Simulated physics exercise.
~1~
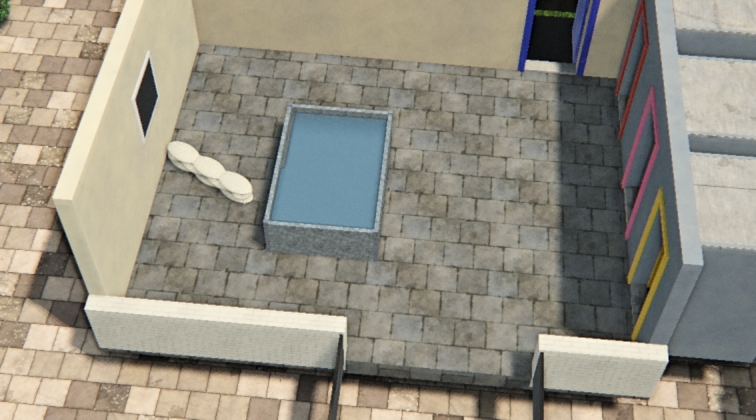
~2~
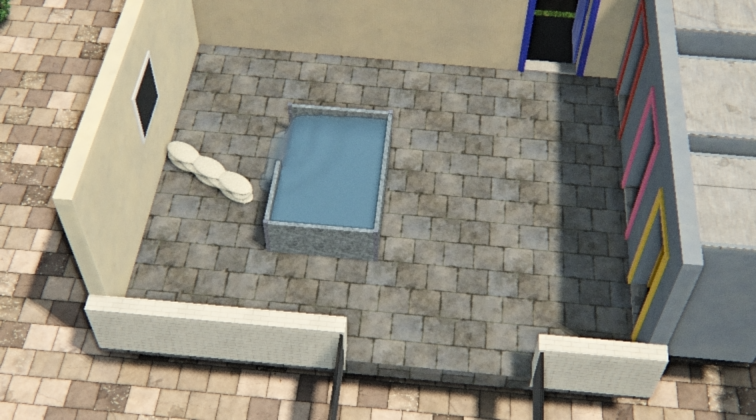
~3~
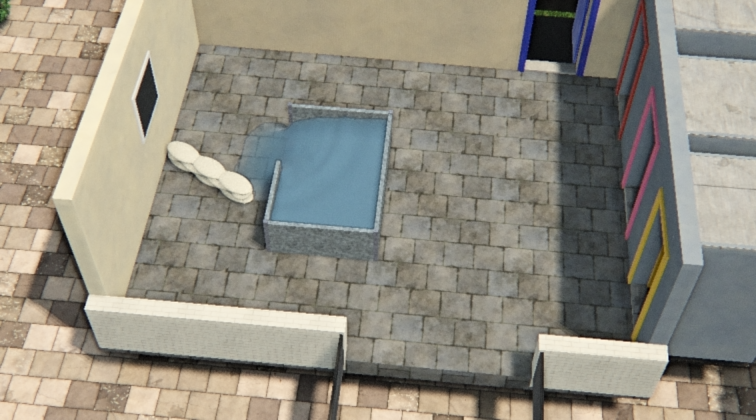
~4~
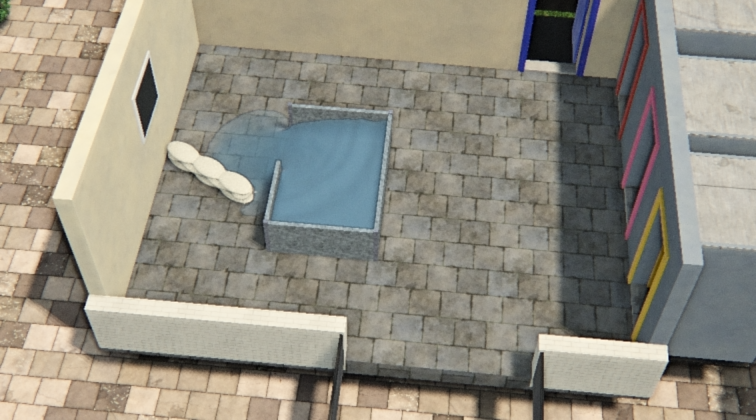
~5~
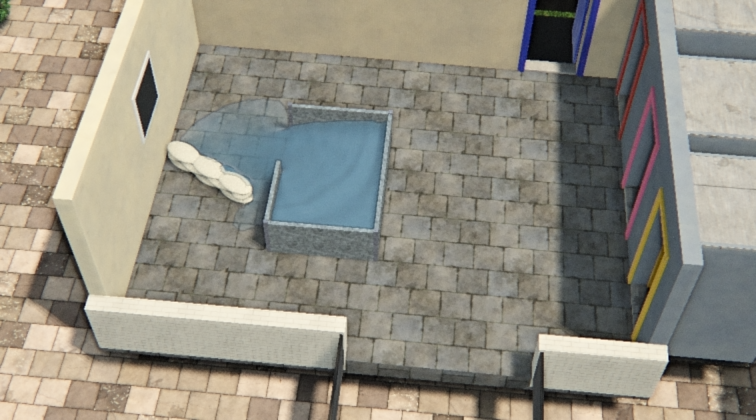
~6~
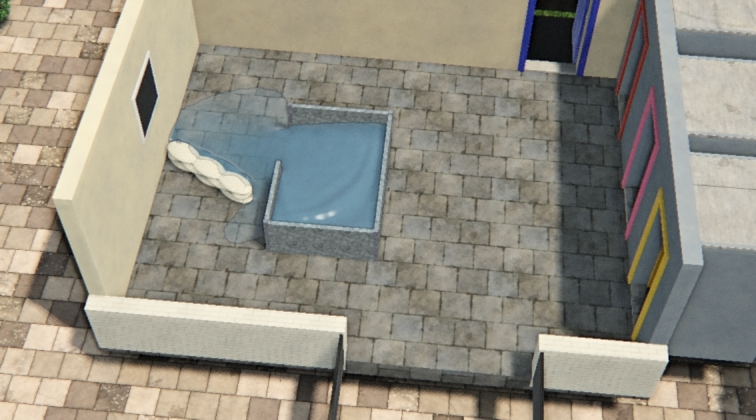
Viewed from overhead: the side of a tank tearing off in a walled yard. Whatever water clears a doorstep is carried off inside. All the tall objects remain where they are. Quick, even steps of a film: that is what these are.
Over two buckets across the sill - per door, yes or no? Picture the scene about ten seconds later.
Pink door no, blue door no, red door yes, yellow door no.
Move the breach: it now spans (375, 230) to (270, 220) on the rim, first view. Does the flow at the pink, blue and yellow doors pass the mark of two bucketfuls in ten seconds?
Door by door - pink doesn't reach it, blue doesn't reach it, yellow tops the limit.
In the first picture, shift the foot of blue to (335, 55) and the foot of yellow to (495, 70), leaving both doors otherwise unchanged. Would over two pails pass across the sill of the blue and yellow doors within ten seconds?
Looking at it, I'd say the blue one breaks the limit and the yellow one is safe.
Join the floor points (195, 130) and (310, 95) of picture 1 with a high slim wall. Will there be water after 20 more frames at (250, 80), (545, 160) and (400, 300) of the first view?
Point by point: First submerged, second not reached, third not reached.
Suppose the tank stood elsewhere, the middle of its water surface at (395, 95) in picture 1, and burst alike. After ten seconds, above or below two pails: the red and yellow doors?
The way I see it, red doesn't reach the threshold while yellow surpasses the threshold.
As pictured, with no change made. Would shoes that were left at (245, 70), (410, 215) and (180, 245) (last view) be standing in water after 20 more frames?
As listed, the points end up soaked, high and dry and soaked.
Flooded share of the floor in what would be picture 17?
My estimate is near 20 per cent.
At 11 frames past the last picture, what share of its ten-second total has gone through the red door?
Some 0 per cent.
A moment on, water covers 10 % of the floor; the pink door not reached, the blue door not reached, the red door not reached, the yellow door not reached.
Next, water covers 20 % of the floor; the pink door not reached, the blue door not reached, the red door not reached, the yellow door not reached.
Then, water covers 35 % of the floor; the pink door not reached, the blue door not reached, the red door not reached, the yellow door not reached.
Later, water covers 65 % of the floor; the pink door wet at the sill, nothing in, the blue door wet at the sill, nothing in, the red door over two buckets in, the yellow door not reached.
In the end, water covers 80 % of the floor; the pink door under two buckets in, the blue door under two buckets in, the red door far over two buckets in, the yellow door under two buckets in.
